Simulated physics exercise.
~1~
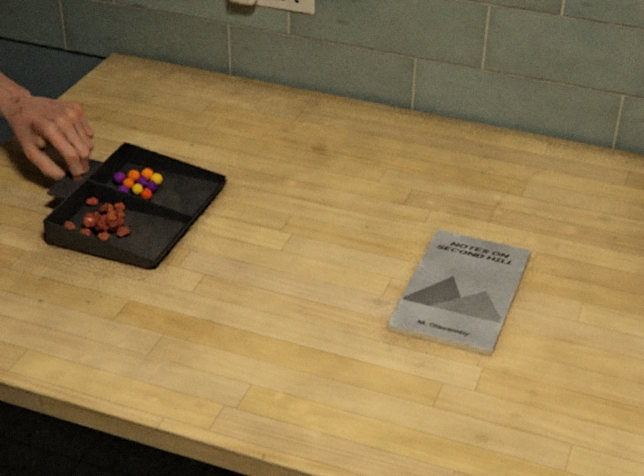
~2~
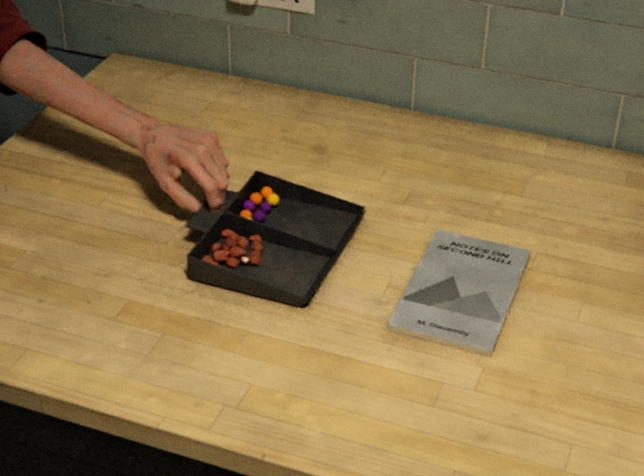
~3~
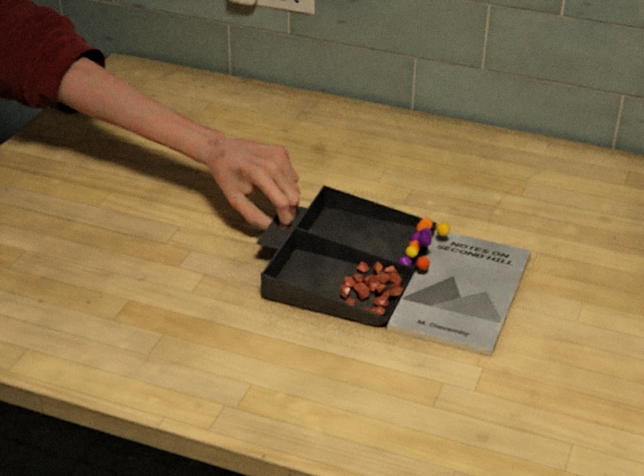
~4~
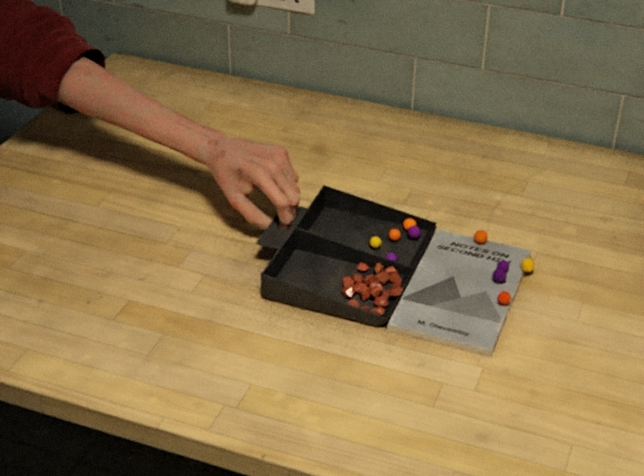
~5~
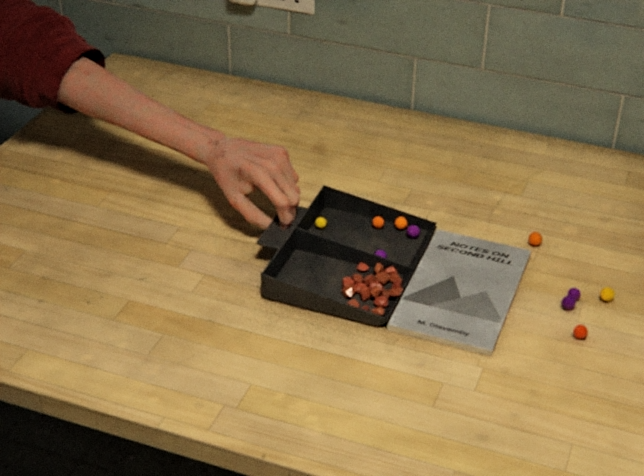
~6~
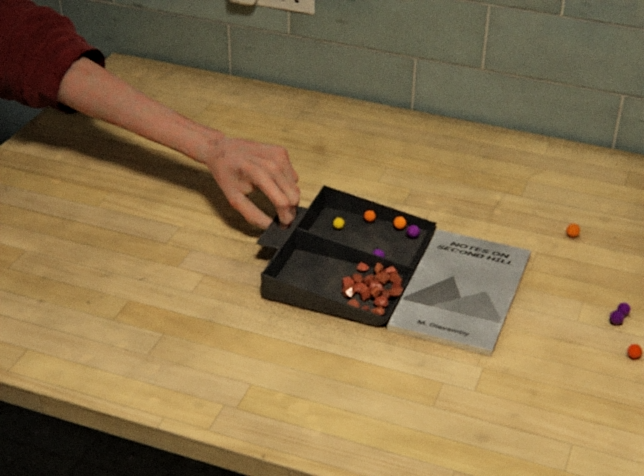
In this clip, a hand pushes a divided black tray rightward across a wooden table until it stops against a thin gray book; the reddish chunks slide forward but stay inside, while about half the colorful balls spill over the book and roll away right.
